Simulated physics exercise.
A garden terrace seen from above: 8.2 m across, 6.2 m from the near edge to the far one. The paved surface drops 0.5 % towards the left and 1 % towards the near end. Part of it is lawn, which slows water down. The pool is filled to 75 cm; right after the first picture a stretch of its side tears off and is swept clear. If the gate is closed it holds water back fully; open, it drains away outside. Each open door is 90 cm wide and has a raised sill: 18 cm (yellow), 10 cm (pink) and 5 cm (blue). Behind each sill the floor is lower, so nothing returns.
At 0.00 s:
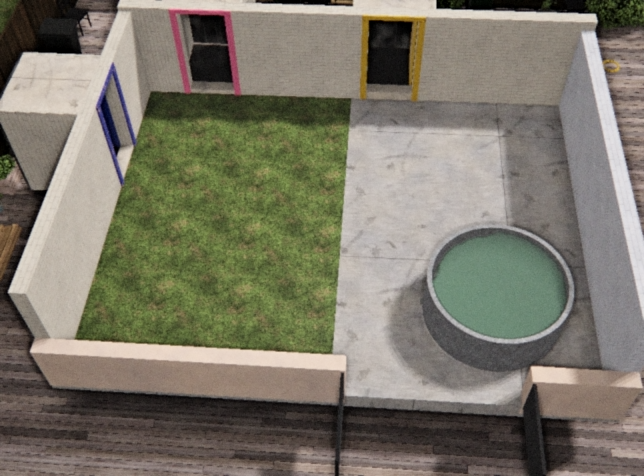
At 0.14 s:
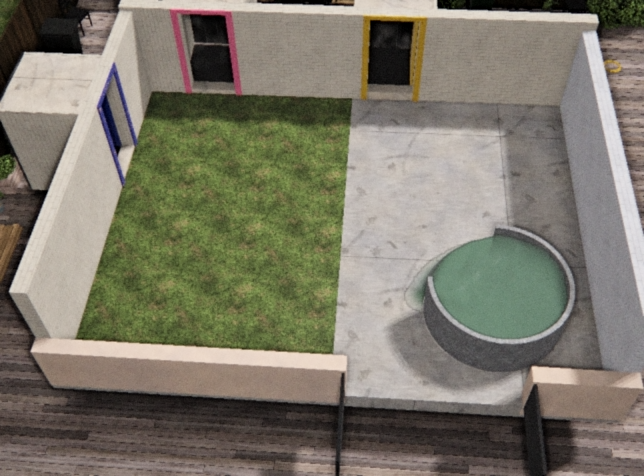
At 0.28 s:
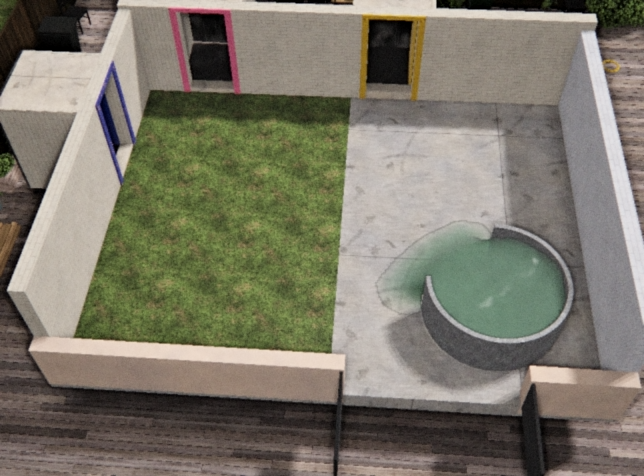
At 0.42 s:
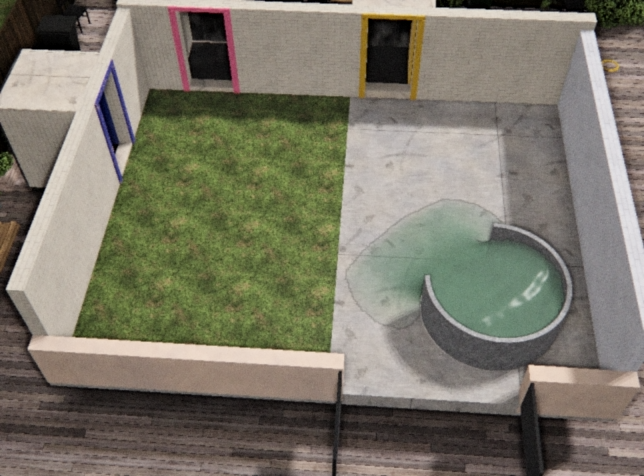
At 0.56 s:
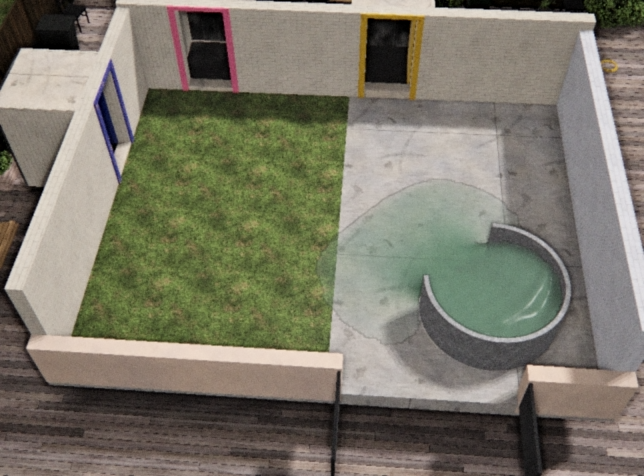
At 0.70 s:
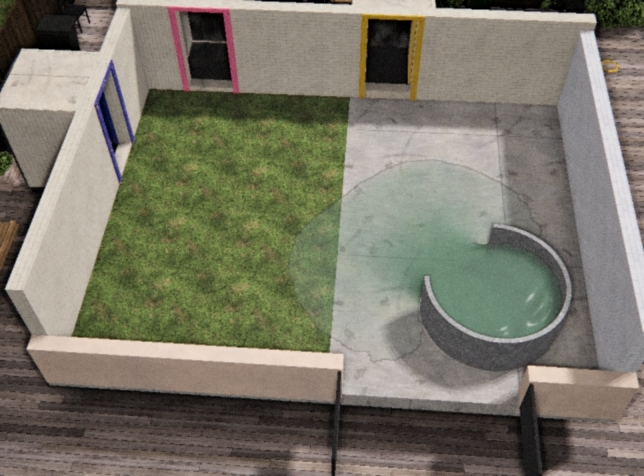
Green water pours through a gap that opens in the upper left side of a round grey pool, spreading in a widening, thinning sheet over pale paving and onto the lawn's edge. The walled terrace is seen from high above, with grass at left and the pool at lower right. Pink- and yellow-edged openings line the back wall, a blue-edged one the left, while the view stays almost still.
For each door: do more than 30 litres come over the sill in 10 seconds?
Door by door: At the yellow door it keeps below the limit; at the pink door it does not reach the limit; at the blue door it passes the limit.
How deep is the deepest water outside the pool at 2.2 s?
Up to some 23 cm.
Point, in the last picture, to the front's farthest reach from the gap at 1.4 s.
Around (354, 101).
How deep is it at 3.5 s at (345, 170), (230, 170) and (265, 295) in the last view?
About 4, 6 and 4 cm.
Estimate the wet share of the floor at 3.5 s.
Near 70 per cent is wet.
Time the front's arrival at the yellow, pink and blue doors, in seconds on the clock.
Yellow 1.4 s, pink 3.0 s, blue 3.8 s.
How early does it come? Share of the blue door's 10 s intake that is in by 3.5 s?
Some 0 per cent by then.
After 1.4 s water covers 40 % of the floor and is deepest (28 cm) near (428, 276); yellow door 2 cm at the sill, 0 L in, pink door not reached, blue door not reached.
After 2.2 s water covers 50 % of the floor and is deepest (23 cm) near (345, 101); yellow door 20 cm at the sill, 0 L in, pink door not reached, blue door not reached.
After 3.5 s water covers 70 % of the floor and is deepest (15 cm) near (352, 126); yellow door 13 cm at the sill, 2 L in, pink door 10 cm at the sill, 0 L in, blue door not reached.
After 6.0 s water covers 85 % of the floor and is deepest (12 cm) near (122, 179); yellow door 5 cm at the sill, 2 L in, pink door 9 cm at the sill, 0 L in, blue door 11 cm at the sill, 29 L in.
After 10.0 s water covers 95 % of the floor and is deepest (12 cm) near (64, 362); yellow door 2 cm at the sill, 2 L in, pink door 4 cm at the sill, 0 L in, blue door 7 cm at the sill, 63 L in.
